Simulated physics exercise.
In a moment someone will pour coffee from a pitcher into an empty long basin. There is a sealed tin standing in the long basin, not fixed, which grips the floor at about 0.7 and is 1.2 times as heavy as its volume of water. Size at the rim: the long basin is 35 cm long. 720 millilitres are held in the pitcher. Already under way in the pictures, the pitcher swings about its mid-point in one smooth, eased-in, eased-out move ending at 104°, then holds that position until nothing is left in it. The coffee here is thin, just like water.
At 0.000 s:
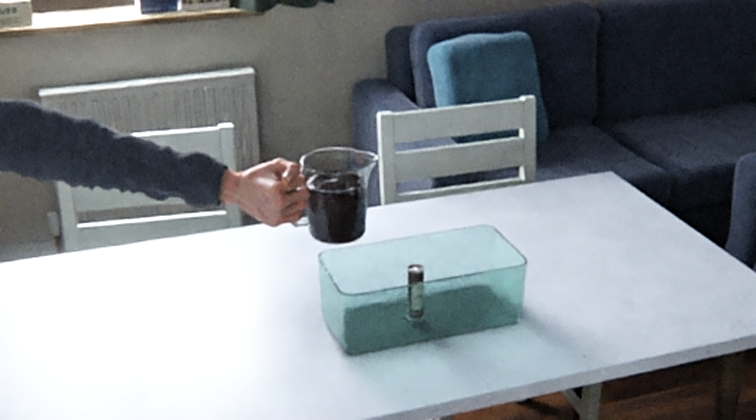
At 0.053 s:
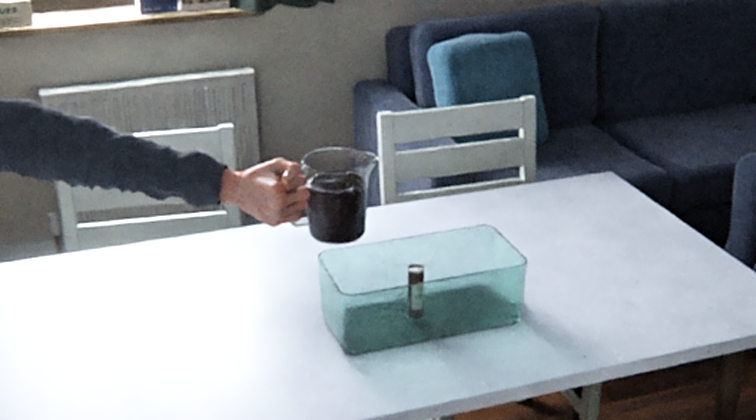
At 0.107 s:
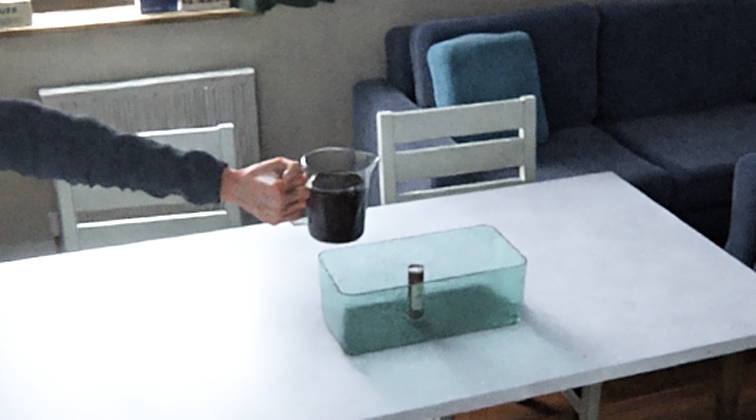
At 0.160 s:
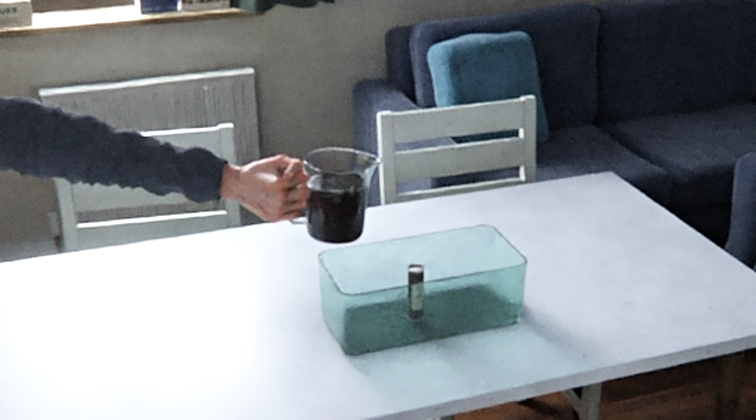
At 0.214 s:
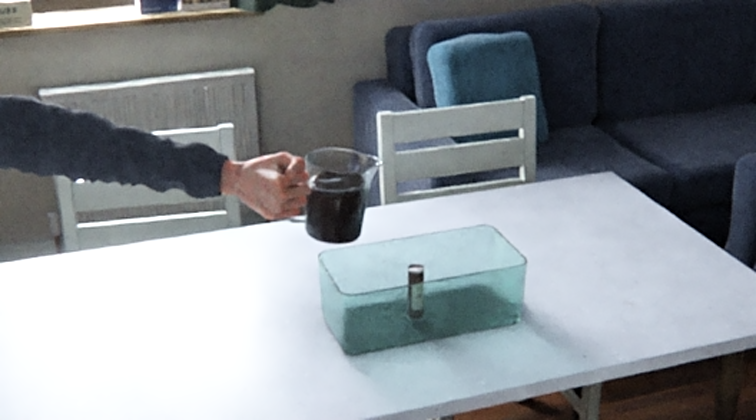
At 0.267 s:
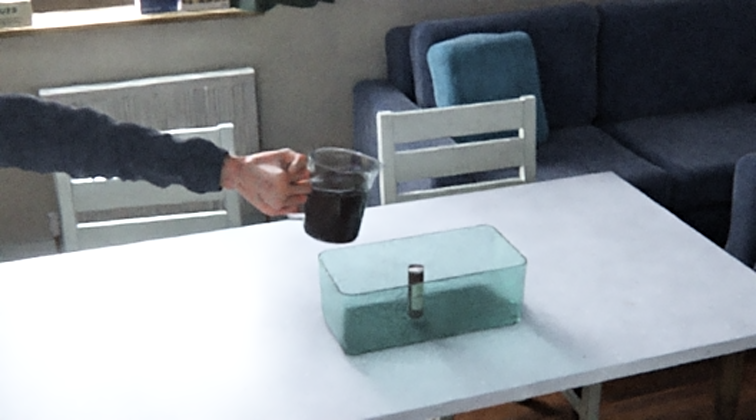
Glass pitcher of dark liquid, held by a hand from the left, tilting slightly rightward above a teal basin on a white table.
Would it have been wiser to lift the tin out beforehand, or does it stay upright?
It should have come out; it tips over.
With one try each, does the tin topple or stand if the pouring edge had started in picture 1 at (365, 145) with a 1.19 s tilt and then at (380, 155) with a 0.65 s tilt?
The tin overturns the first time and overturns the second time.
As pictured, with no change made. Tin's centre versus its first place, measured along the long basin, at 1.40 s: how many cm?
About 6 cm.
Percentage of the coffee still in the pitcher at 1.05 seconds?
Around 36 percent of it.
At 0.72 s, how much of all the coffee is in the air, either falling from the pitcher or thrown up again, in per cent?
Estimate: Some 9 % of the total.
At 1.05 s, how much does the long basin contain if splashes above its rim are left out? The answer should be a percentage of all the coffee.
Some 44 percent of the total.
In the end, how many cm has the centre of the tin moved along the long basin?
Looks like roughly 7.5 cm in total.
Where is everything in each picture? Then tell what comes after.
The first picture shows tilt 0°; pouring edge (379, 156); surface from (306, 185) to (364, 177); the long basin's rim runs from (329, 275) to (510, 244); the tin's top is at (416, 270).
The second picture shows tilt 0°; pouring edge (379, 156); surface from (306, 185) to (364, 177).
The third picture shows tilt 2°; pouring edge (380, 157); surface from (307, 185) to (364, 177).
The fourth picture shows tilt 4°; pouring edge (381, 159); surface from (307, 185) to (365, 177).
The fifth picture shows tilt 7°; pouring edge (383, 161); surface from (307, 185) to (365, 177).
The sixth picture shows tilt 11°; pouring edge (385, 163); surface from (308, 186) to (367, 177).
By 0.72 s the tilt is 62° and 91 per cent is still to pour; the tin stands where it began.
By 1.05 s the tilt is 96° and 36 per cent is still to pour; the tin stands where it began.
By 1.40 s the tilt is 104° and 3 per cent is still to pour; the tin lies on its side.
By 1.78 s the tilt is 104° and 0 per cent is still to pour; the tin lies on its side.
At rest the tin lies on its side.
